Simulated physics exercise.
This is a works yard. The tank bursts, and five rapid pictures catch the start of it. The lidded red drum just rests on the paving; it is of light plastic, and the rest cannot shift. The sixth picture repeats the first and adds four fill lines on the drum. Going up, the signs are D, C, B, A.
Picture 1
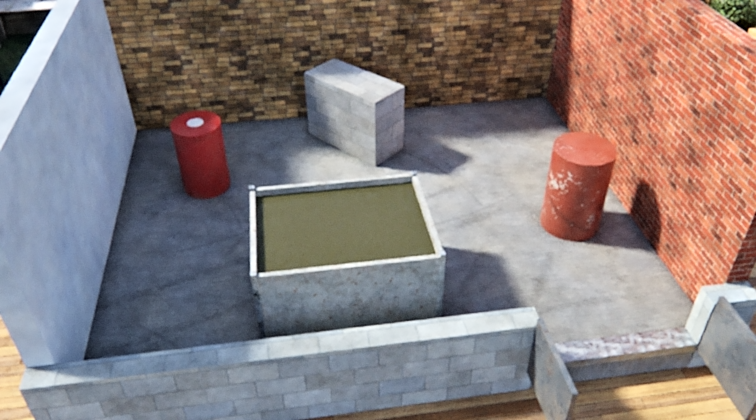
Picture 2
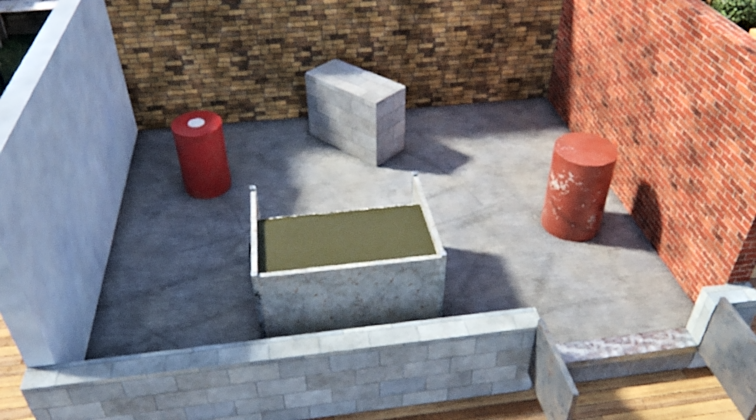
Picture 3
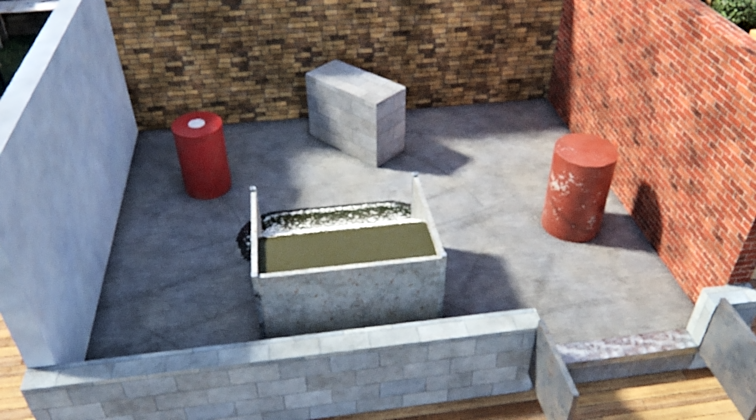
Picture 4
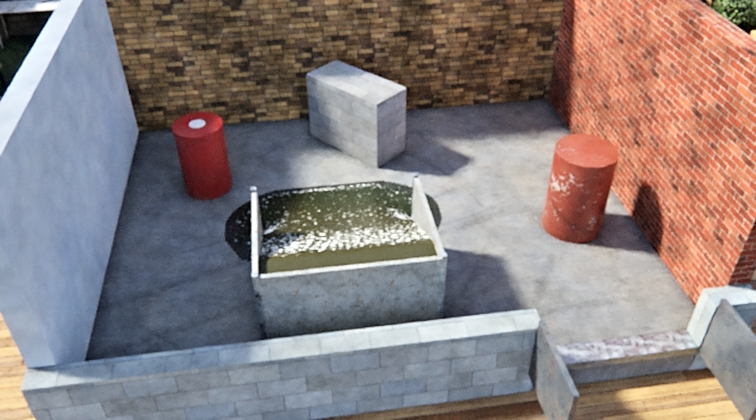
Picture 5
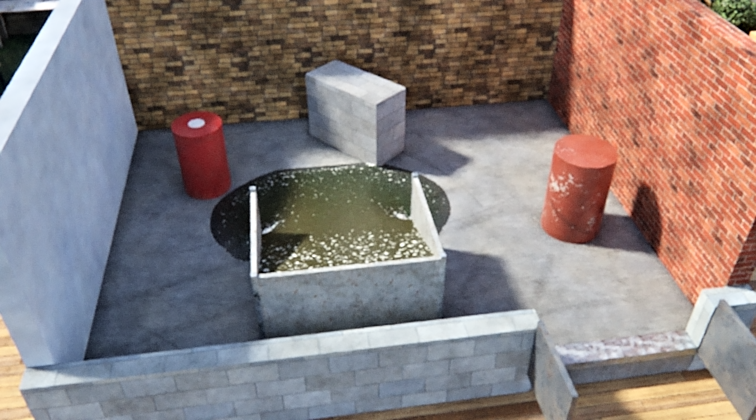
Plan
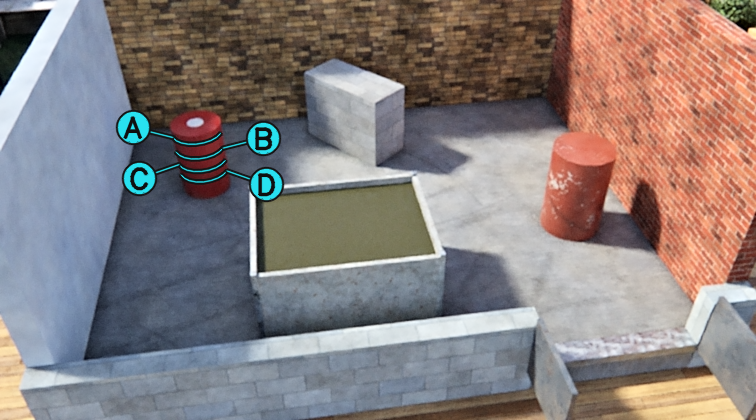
Murky water pouring from the open back of a concrete tank and spreading across a walled yard between two red drums.
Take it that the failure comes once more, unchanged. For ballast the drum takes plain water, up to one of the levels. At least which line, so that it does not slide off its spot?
I would pick level D.
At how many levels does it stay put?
All of the four.
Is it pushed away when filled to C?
No, not at all.
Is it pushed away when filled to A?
No, that is safe.
On the marked copy, A at (195, 144); B at (198, 158); C at (201, 171); D at (203, 181); from the bottom up D, C, B, A.
If A is chosen, it does not move.
If B is chosen, it does not move.
If C is chosen, it does not move.
If D is chosen, it shifts by a finger or two and stays.
